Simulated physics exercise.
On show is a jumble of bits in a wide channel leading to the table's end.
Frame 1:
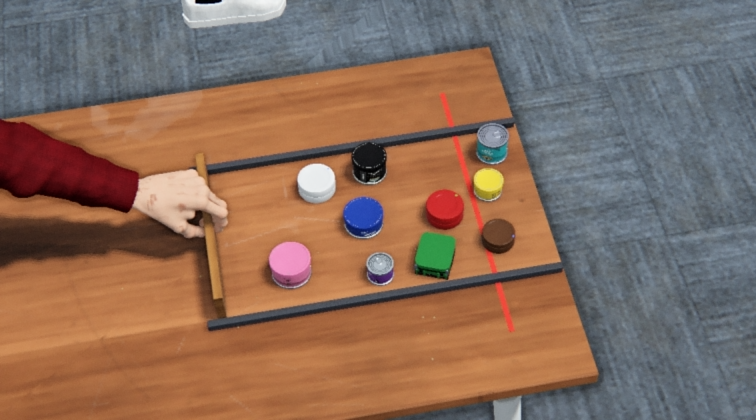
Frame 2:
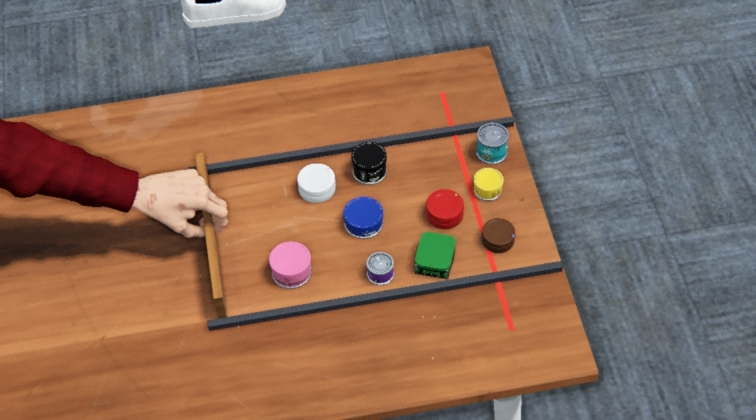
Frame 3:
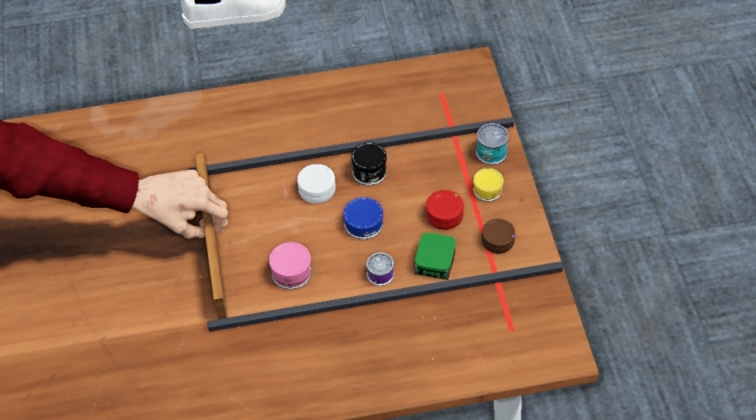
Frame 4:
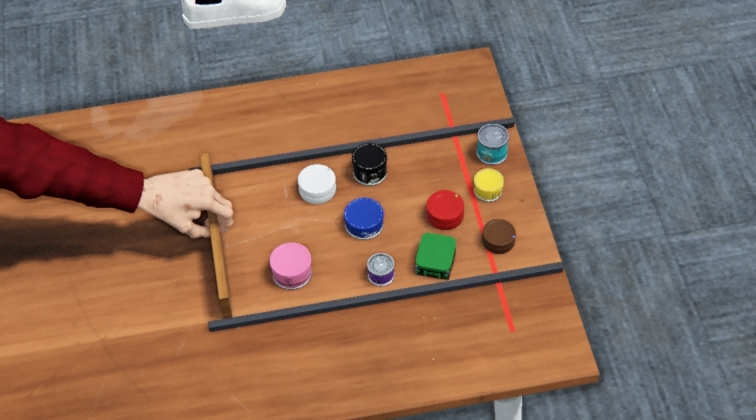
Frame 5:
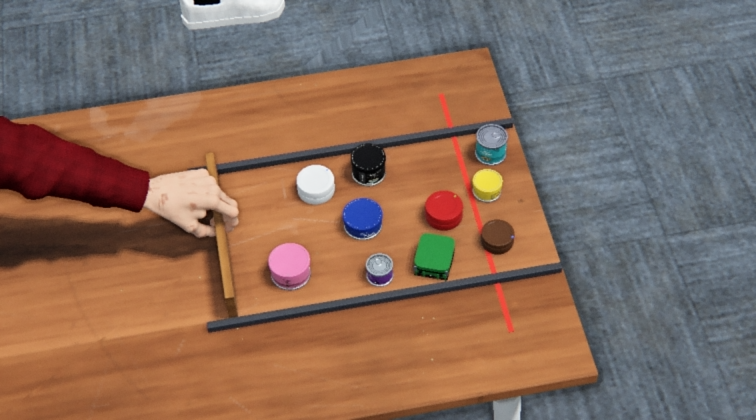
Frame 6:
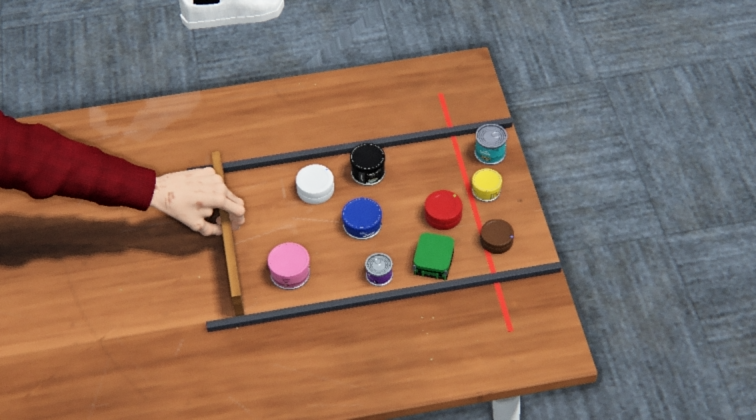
To begin with, a hand in a red sleeve holds a wooden board at the left of a channel on a table, with colourful pots, tins and lids spread towards a red line of tape. The hand then slides the board slightly right, while the scattered items stay where they are, untouched.
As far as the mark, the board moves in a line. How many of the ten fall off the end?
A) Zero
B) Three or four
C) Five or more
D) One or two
The answer is D.
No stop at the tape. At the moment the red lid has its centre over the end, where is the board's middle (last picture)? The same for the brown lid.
The middle is at (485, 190) when it's the red lid, and at (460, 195) when it's the brown lid.
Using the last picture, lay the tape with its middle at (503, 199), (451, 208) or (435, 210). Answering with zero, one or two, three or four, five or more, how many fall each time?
First 5 or more, then none, and lastly no fall at all.
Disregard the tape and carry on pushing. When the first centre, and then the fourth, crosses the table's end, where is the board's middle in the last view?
The first puts it near (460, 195), the next near (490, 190).
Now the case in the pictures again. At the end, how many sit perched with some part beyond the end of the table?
Expected count: 2.
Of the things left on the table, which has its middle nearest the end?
That's the red lid.
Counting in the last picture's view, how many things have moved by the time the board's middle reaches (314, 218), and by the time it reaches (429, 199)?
The first number is 2, the next one 9.
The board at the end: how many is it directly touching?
The count in contact is 5.
Early on, none off yet; turquoise pot at rest near (491, 145); yellow tin at rest near (487, 186); brown lid at rest near (497, 237).
A while later, none off yet; turquoise pot at rest near (491, 145); yellow tin moving near (491, 181); brown lid travelled about its own width near (514, 227).
Finally, the number that fall off is one or two; lost, brown lid.
